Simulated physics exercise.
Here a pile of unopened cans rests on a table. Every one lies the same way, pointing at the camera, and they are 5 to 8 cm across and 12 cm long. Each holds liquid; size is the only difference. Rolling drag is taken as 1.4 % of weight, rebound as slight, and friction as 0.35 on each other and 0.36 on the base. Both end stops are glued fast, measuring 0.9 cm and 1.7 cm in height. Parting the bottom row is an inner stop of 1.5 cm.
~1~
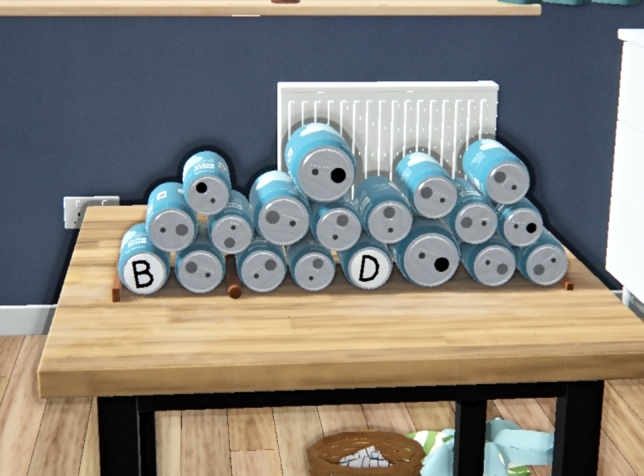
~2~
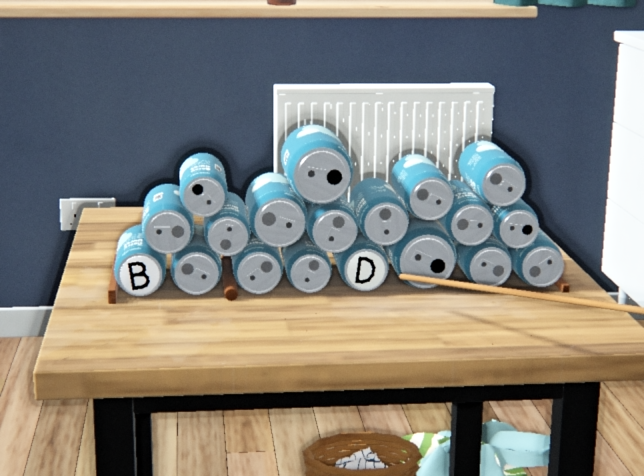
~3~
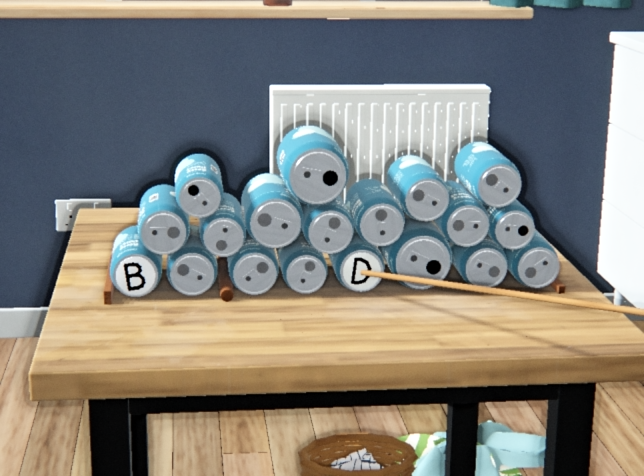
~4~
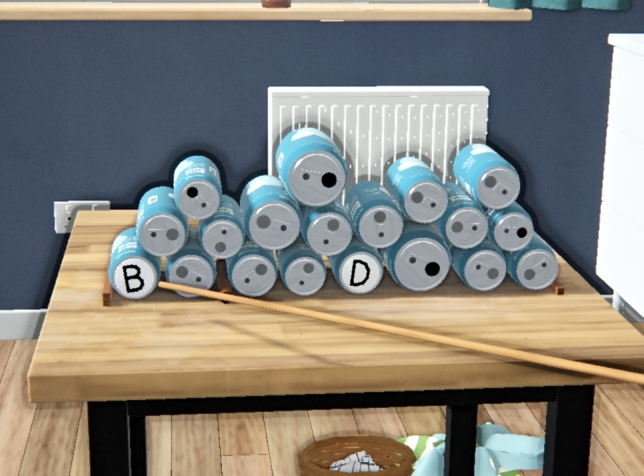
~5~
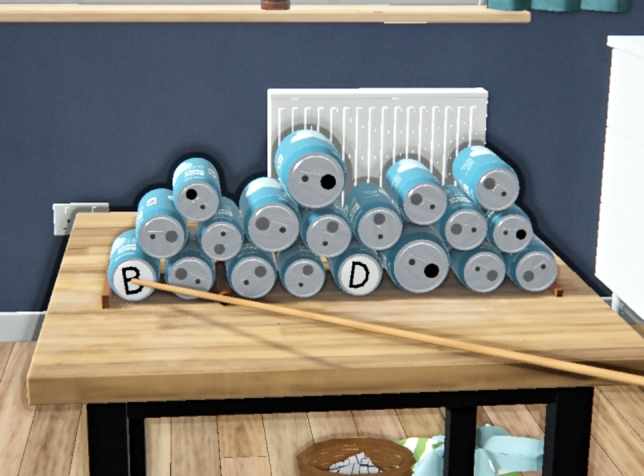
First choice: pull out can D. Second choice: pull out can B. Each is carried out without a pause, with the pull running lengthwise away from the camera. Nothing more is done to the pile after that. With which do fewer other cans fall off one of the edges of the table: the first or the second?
First.
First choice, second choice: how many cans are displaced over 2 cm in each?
Well, the first one gives 0 and the second one gives 2.
First choice, 0.56 s in, 0 now displaced over 2 cm; not one off the edges of the table; the one last seen at (316, 180) 0.5 cm right and 0.3 cm down.
First choice, at rest by 1.0 s, 0 moved over 2 cm; not one off the edges of the table; the one last seen at (316, 180) 1.3 cm right and 0.9 cm down; top of the pile 17 cm high, from 18 cm.
Second choice, 0.64 s in, 2 now displaced over 2 cm; not one off the edges of the table; the one last seen at (198, 202) 7 cm left and 3.2 cm down.
Second choice, at rest by 1.3 s, 2 moved over 2 cm; 1 off the left edge of the table; the one last seen at (198, 202) fallen off to the left; top of the pile 18 cm high, from 18 cm.
